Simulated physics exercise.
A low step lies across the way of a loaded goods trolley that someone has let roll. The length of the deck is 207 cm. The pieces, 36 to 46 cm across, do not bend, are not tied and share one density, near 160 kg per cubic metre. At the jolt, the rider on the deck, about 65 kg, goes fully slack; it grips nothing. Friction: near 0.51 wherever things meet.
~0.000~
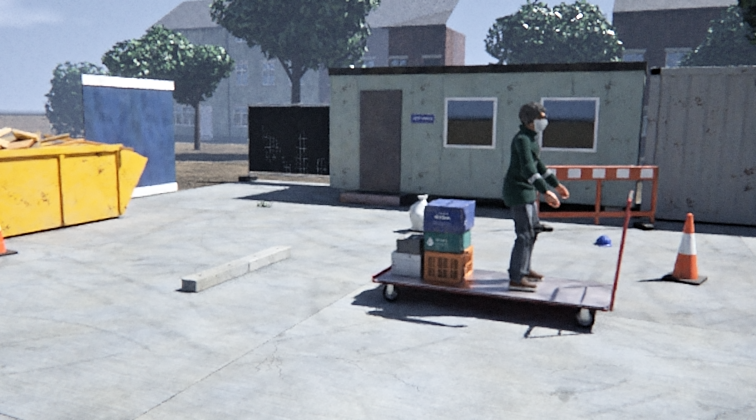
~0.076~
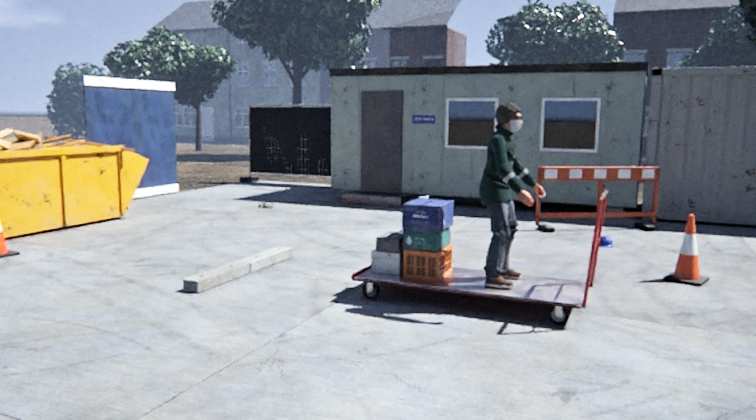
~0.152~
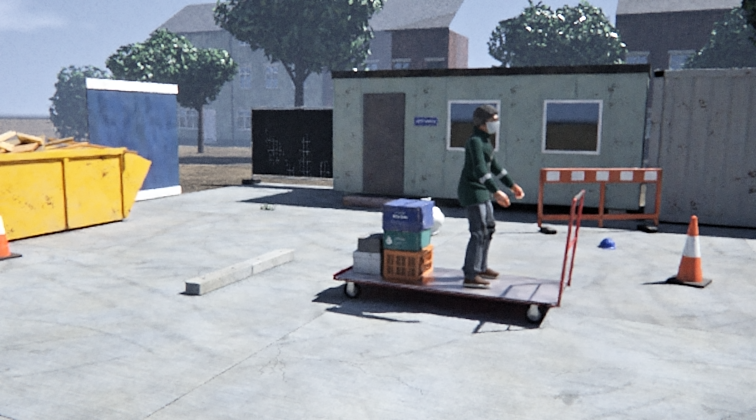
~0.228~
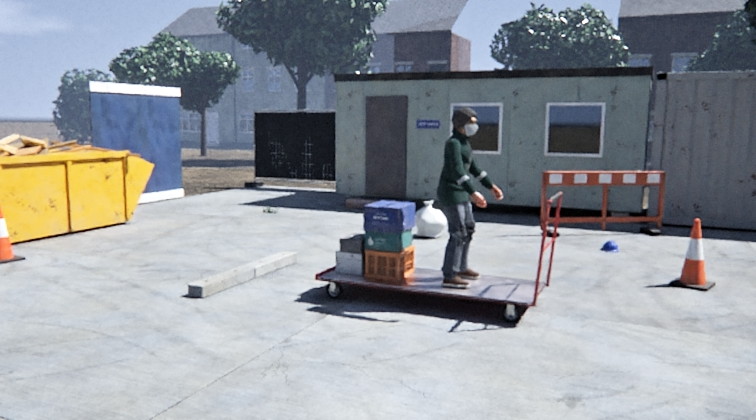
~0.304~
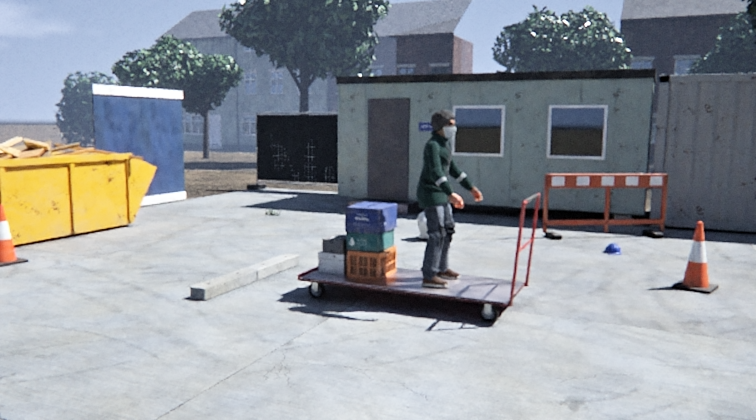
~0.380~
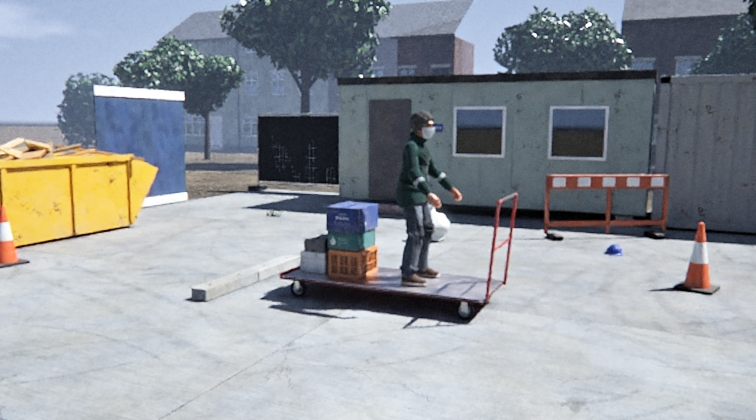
A flat trolley carrying stacked crates and a masked person standing with arms held out rolled steadily left across a concrete yard, passing in front of a white sack and drawing nearer a low step.
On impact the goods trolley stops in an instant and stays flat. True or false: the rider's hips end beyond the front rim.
True.
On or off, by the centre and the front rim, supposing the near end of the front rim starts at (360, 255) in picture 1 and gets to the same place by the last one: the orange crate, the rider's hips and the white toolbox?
In that case orange on, hips on, white on.
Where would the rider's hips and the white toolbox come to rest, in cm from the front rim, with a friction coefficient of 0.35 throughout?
Hips 70 past, white 20 behind.
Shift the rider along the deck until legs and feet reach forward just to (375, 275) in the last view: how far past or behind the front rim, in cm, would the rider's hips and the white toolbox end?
Then hips 60 past, white 10 past.
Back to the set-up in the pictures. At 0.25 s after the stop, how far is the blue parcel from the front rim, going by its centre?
Past the rim by about 10 cm.
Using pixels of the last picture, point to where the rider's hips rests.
End point: About (211, 267) px.
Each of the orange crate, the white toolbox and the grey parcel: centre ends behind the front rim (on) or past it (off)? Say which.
By the last picture you'd see orange retained, white retained and grey shed.
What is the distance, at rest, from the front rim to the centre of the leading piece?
Its centre ends some 140 cm past the rim.
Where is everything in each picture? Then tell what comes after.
The first picture shows hips (520, 189), blue parcel (450, 216), rim corner (373, 279); 174 cm short of the stop.
The second picture shows hips (496, 188), blue parcel (428, 215), rim corner (353, 277); 151 cm short of the stop.
The third picture shows hips (474, 189), blue parcel (409, 215), rim corner (334, 276); 129 cm short of the stop.
The fourth picture shows hips (454, 191), blue parcel (390, 216), rim corner (316, 277); 107 cm short of the stop.
The fifth picture shows hips (433, 192), blue parcel (372, 217), rim corner (299, 277); 84 cm short of the stop.
The sixth picture shows hips (412, 192), blue parcel (353, 217), rim corner (281, 275); 62 cm short of the stop. Speed about 2.9 m/s.
Impact comes at 0.59 s.
After 0.84 s the rider's hips are 50 cm behind the rim, near (290, 208) in the last picture's view.
After 1.14 s the rider's hips are 2 cm past the rim, near (250, 233) in the last picture's view.
After 1.59 s the rider's hips are 34 cm past the rim, near (226, 259) in the last picture's view.
At rest, 3.4 s, past the rim, blue parcel, teal parcel, grey parcel and the rider's hips; behind it, orange crate and white toolbox.
